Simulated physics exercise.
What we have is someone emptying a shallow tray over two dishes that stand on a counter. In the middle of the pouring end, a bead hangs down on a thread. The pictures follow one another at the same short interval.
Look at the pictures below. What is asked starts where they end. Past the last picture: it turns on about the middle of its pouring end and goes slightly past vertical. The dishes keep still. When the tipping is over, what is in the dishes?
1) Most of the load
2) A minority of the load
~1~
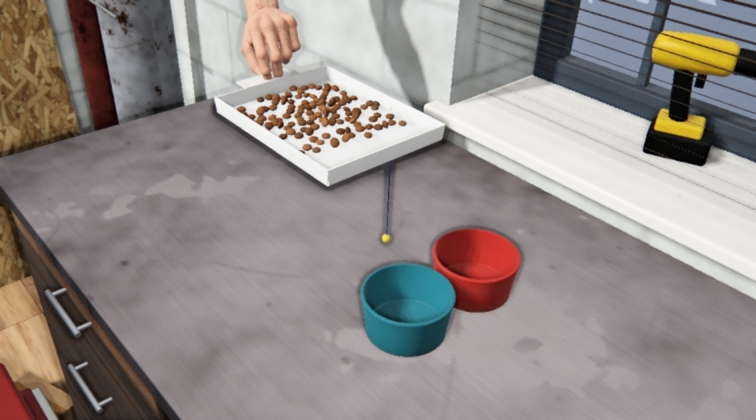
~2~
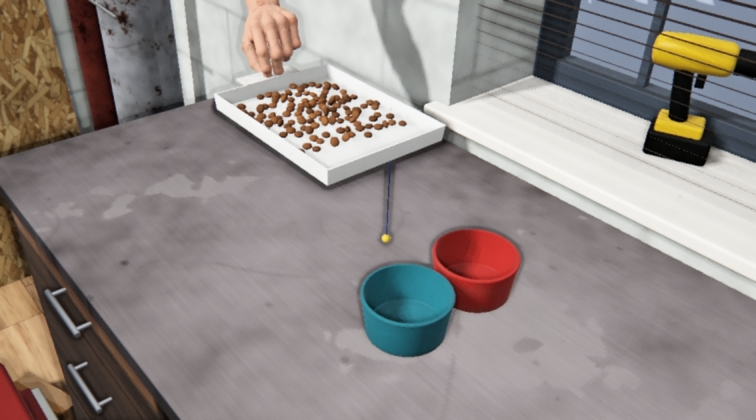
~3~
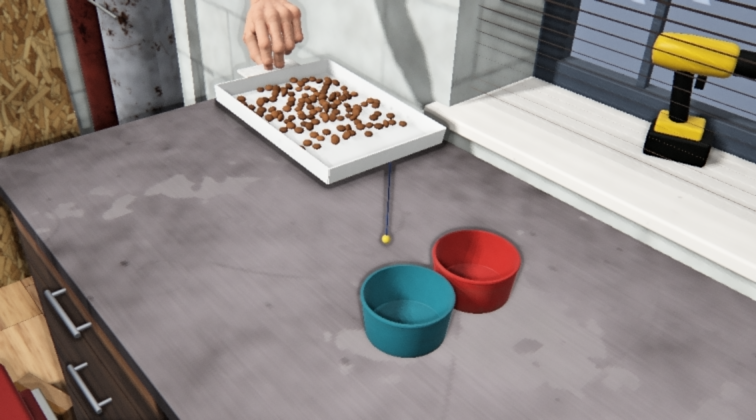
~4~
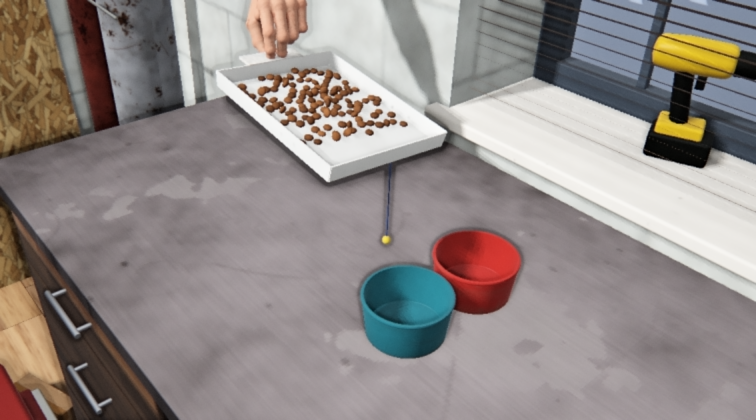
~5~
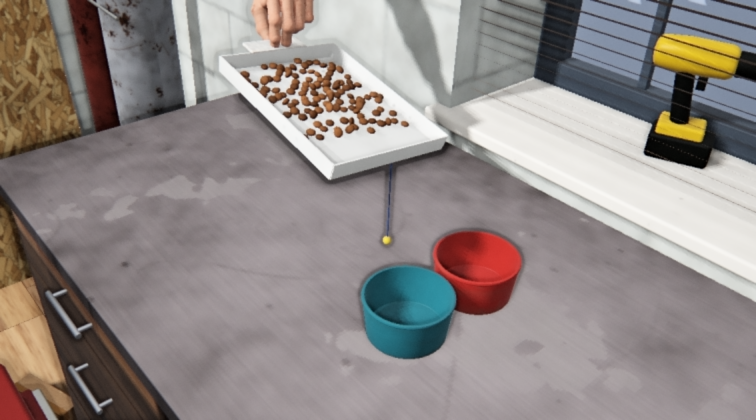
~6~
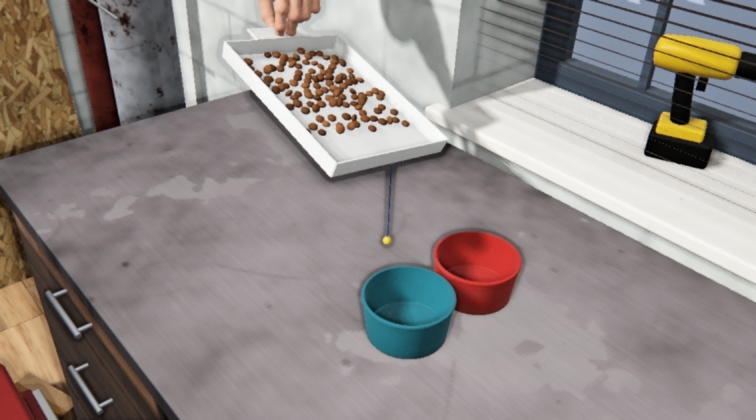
A minority of the load.
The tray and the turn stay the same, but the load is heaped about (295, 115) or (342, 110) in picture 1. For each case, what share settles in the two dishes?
Try 1: 30 %; try 2: 30 %.
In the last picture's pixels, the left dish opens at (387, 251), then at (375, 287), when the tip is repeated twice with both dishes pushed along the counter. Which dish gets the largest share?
The right-hand one the first time, the right-hand one the second.
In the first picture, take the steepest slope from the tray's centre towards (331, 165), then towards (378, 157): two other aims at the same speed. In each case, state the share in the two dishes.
In order: About 10, then 70 percent.
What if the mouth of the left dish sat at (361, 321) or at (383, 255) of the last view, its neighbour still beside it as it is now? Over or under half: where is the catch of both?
With the first shift the pair saves less than a half; with the second, beyond half.
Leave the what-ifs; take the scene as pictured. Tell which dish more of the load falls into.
The one to the right.
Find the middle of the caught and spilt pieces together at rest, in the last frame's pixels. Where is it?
Close to (434, 260), more or less.
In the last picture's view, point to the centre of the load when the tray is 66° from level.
In the last view, the load is centred near (423, 140).
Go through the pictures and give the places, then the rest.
In the first picture, corners of the pouring end at (328, 169) and (443, 124), level; middle of the load at (318, 115), bits of dog kibble; left dish at (439, 332); right dish at (507, 289); bead on its thread at (386, 238).
In the second picture, corners of the pouring end at (328, 169) and (443, 125), level; middle of the load at (318, 113).
In the third picture, corners of the pouring end at (329, 168) and (444, 128), tipped barely, lowest at the right corner; middle of the load at (319, 109).
In the fourth picture, corners of the pouring end at (331, 166) and (445, 131), tipped a little, lowest at the right corner; middle of the load at (320, 103).
In the fifth picture, corners of the pouring end at (334, 164) and (446, 135), tipped a little, lowest at the right corner; middle of the load at (322, 97).
In the sixth picture, corners of the pouring end at (337, 162) and (446, 138), tipped clearly, lowest at the right corner; middle of the load at (325, 90); left dish at (440, 334); right dish at (508, 291).
Soon after the last picture, tray tipped steeply; nearly all on the tray; a small part in the air.
A little later, tray tipped past a quarter turn; about a quarter on the tray; about a quarter in the right dish; about half outside both; a small part in the air.
Later still, tray tipped past a quarter turn; about a quarter in the right dish; most outside both.
At rest, tray tipped past a quarter turn; none in the left dish; about a quarter in the right dish; most outside both.
